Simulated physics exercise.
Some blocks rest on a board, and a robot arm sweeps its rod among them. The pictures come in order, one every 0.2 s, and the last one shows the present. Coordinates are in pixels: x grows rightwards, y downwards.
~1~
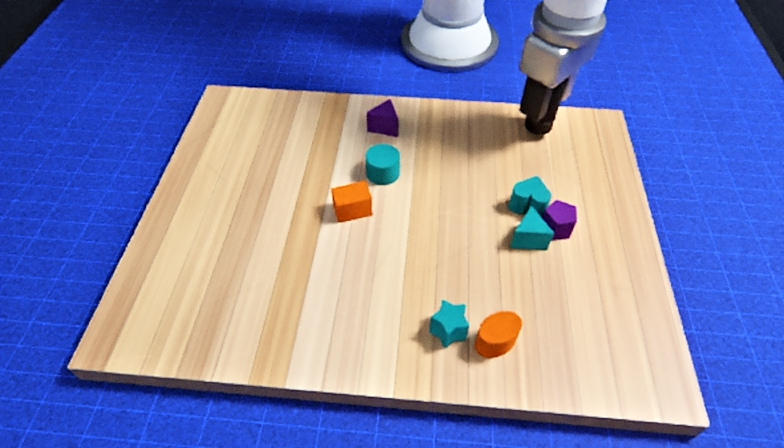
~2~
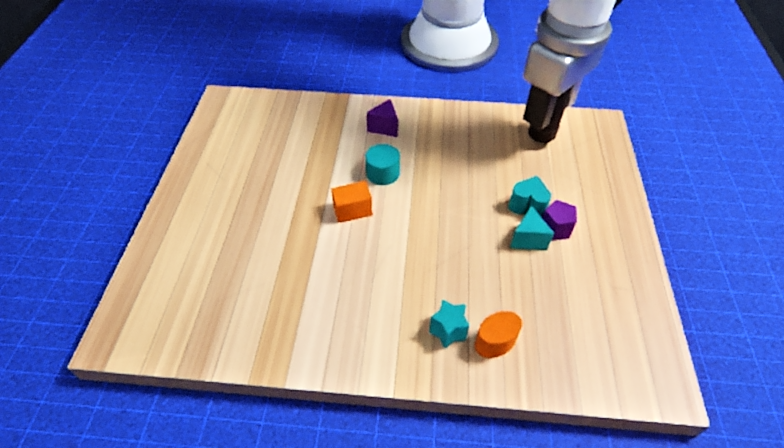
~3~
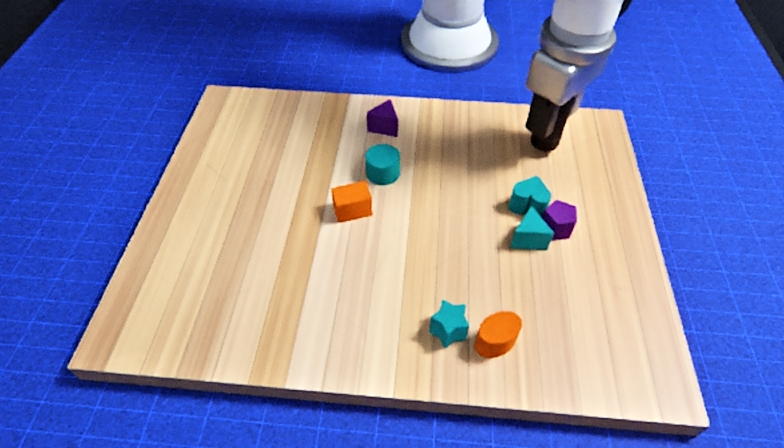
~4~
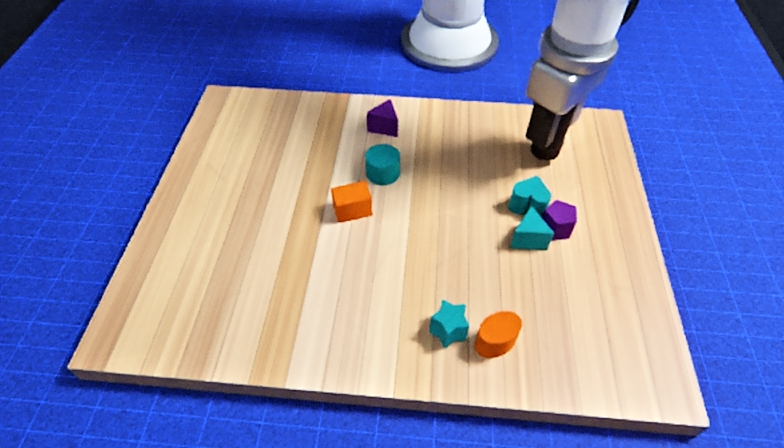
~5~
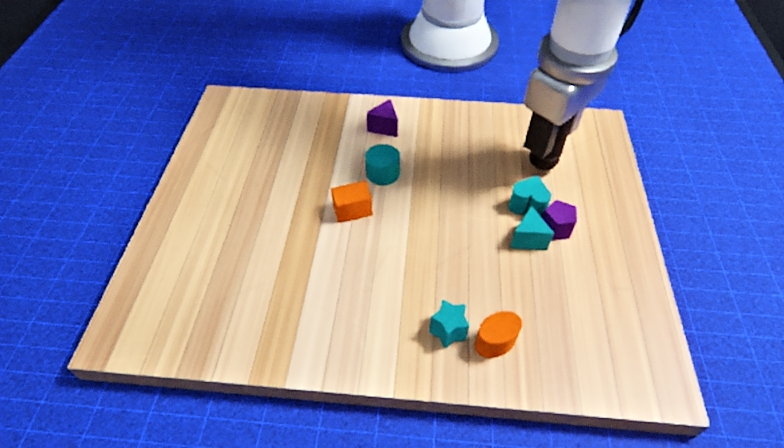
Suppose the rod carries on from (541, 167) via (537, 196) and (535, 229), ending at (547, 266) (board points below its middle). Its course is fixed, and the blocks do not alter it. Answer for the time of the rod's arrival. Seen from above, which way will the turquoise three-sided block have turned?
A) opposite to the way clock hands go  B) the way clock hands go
Correct choice: A.
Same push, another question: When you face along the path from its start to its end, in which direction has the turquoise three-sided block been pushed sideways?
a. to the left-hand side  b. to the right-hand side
The answer is b.
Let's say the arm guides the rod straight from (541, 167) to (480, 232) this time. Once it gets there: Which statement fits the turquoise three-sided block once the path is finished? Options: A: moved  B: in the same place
Correct choice: A.
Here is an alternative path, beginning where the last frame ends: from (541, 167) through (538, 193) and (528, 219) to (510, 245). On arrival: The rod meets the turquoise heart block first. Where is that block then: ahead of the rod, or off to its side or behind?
The rod still pushes it.
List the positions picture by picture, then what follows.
Rod's lower end at (538, 127); turquoise heart block at (533, 189); turquoise three-sided block at (534, 223); purple pentagonal block at (563, 212), in the first frame.
Rod at (542, 134); blocks still, in the second frame.
Rod at (544, 143); blocks still, in the third frame.
Rod at (545, 151); blocks still, in the fourth frame.
Rod at (543, 161); turquoise heart block at (533, 189); turquoise three-sided block at (534, 223); purple pentagonal block at (563, 212), in the fifth frame.
What follows on the original path. One third of the way, rod at (539, 190); turquoise heart block at (529, 202); turquoise three-sided block at (532, 225), turned 15° anticlockwise.
Two thirds of the way, rod at (537, 223); turquoise heart block at (514, 226), turned 55° clockwise; turquoise three-sided block at (519, 253), turned 70° anticlockwise; purple pentagonal block at (573, 227), turned 50° anticlockwise.
At the end, rod at (549, 260); turquoise heart block at (512, 232), turned 100° clockwise; turquoise three-sided block at (517, 259), turned 45° anticlockwise; purple pentagonal block at (582, 239), turned 125° anticlockwise.
